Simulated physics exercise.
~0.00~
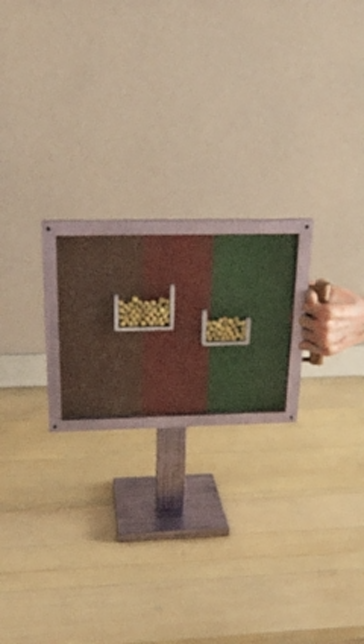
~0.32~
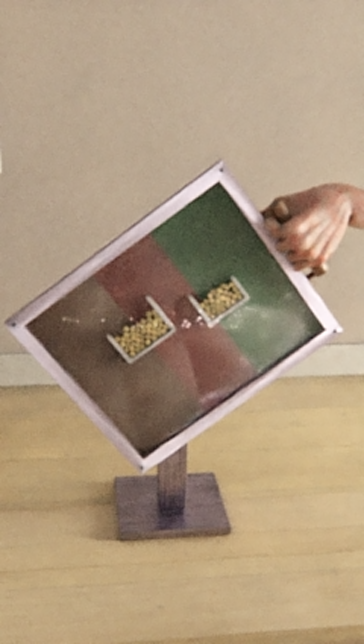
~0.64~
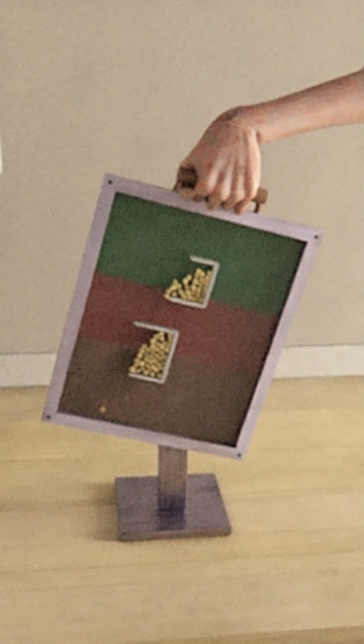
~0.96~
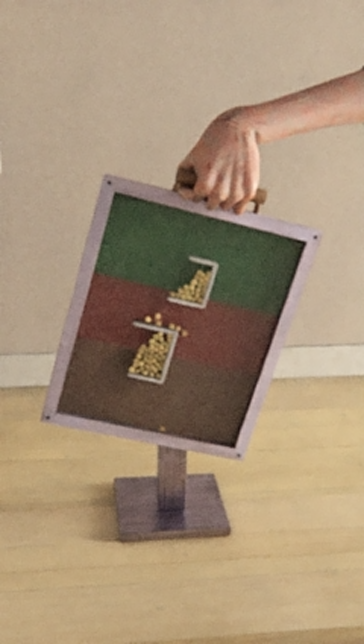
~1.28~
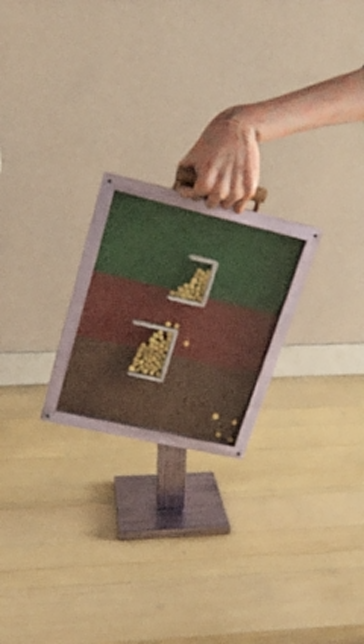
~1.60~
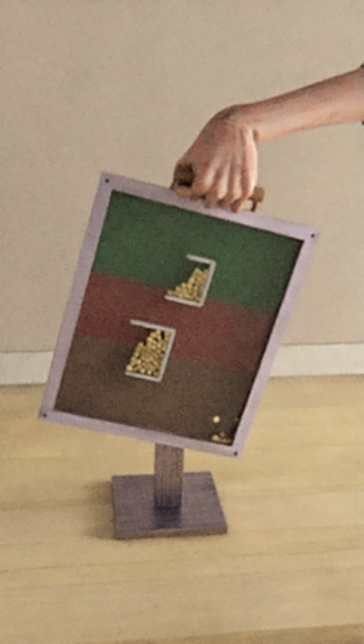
Small yellowish beans sit in two open trays inside a shallow framed case striped brown, red and green, which stands on a wooden base while a hand grips the knob at its right side. The hand swings the case anticlockwise, and a few beans spill as it tilts. It keeps turning the same way until the green strip is on top and the case leans just short of a quarter turn. More beans slip from the upper tray toward the lower one, and some tumble to the bottom right corner. The case stays tilted under the hand, with most beans still held in the trays and a few resting in that brown corner.
